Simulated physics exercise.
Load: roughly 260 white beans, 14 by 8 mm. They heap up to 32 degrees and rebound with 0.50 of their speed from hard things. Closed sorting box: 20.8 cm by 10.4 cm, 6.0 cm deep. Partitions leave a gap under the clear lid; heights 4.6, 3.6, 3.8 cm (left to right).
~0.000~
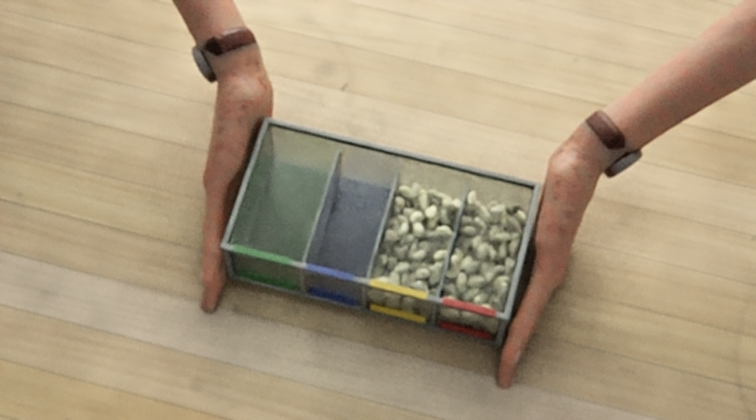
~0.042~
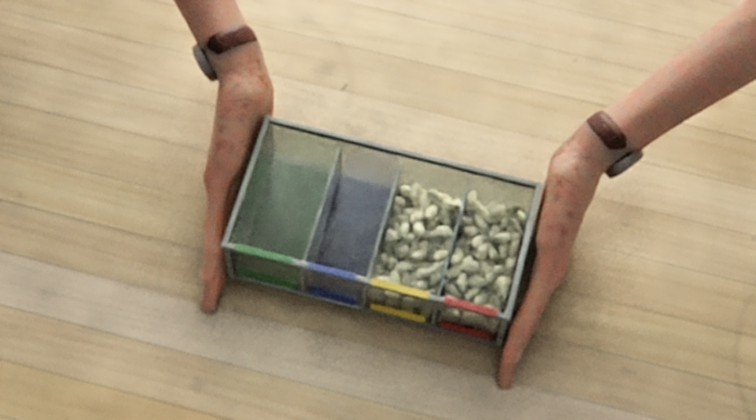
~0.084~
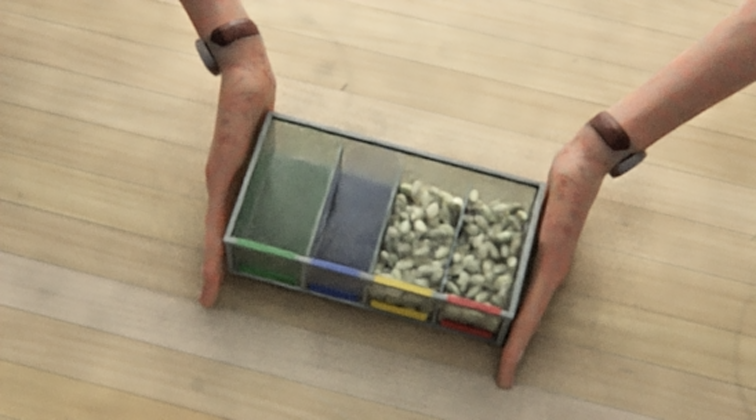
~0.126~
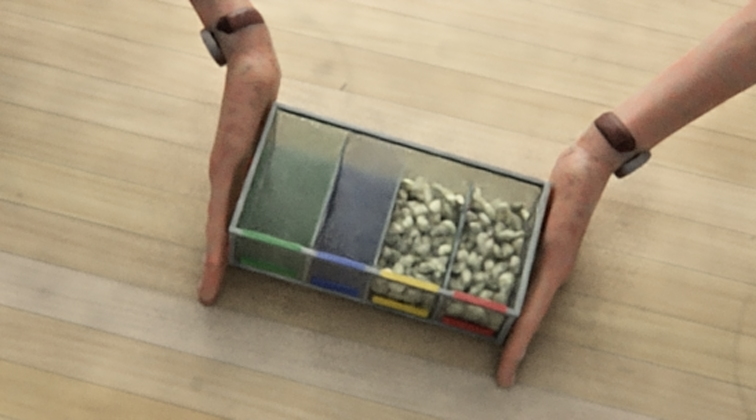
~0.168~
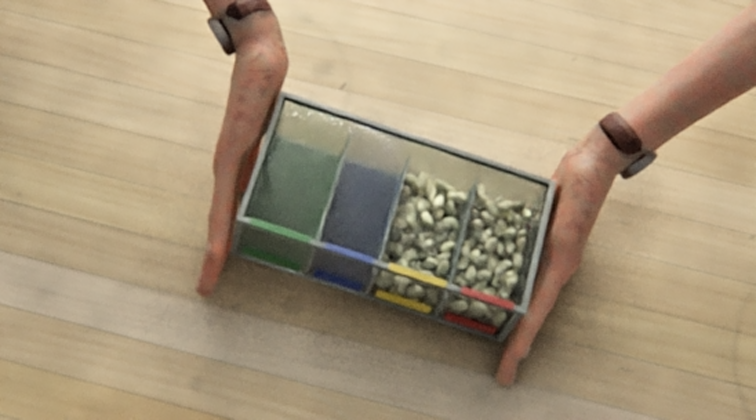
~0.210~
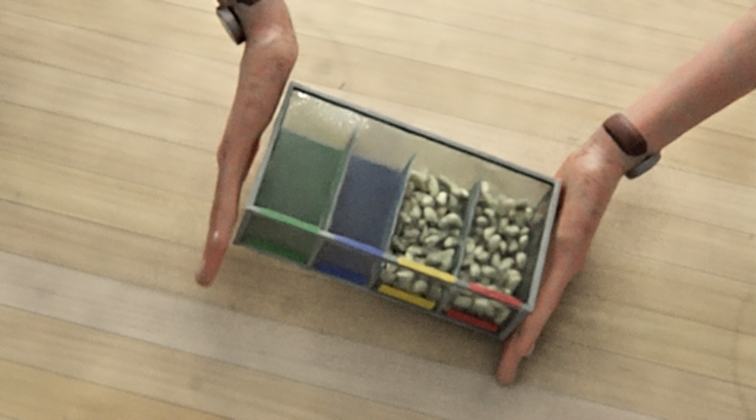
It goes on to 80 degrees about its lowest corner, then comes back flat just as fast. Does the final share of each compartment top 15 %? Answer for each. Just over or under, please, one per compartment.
Red compartment: Qualifies. Blue compartment: Does not qualify. Green compartment: Does not qualify. Yellow compartment: Qualifies.
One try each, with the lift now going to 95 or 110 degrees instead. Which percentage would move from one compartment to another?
First try: Around 20 %; second try: Around 25 %.
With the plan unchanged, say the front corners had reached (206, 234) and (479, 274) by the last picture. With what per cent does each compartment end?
Red 30 %, blue 25 %, green 10 %, yellow 35 %.
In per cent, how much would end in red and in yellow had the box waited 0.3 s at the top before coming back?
In per cent: Red 65; yellow 35.
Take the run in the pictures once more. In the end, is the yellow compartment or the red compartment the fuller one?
The red compartment.
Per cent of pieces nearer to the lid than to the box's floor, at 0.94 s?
Around 20 in a hundred, give or take.
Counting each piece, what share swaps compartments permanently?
10 percent.
After 0.94 s, tilt 80 degrees; red 55 %, yellow 45 %.
After 1.43 s, tilt 35 degrees; red 65 %, yellow 35 %.
After 1.99 s, tilt 0 degrees; red 65 %, yellow 35 %.
At rest (2.3 s), red 65 %, blue 0 %, green 0 %, yellow 35 %.
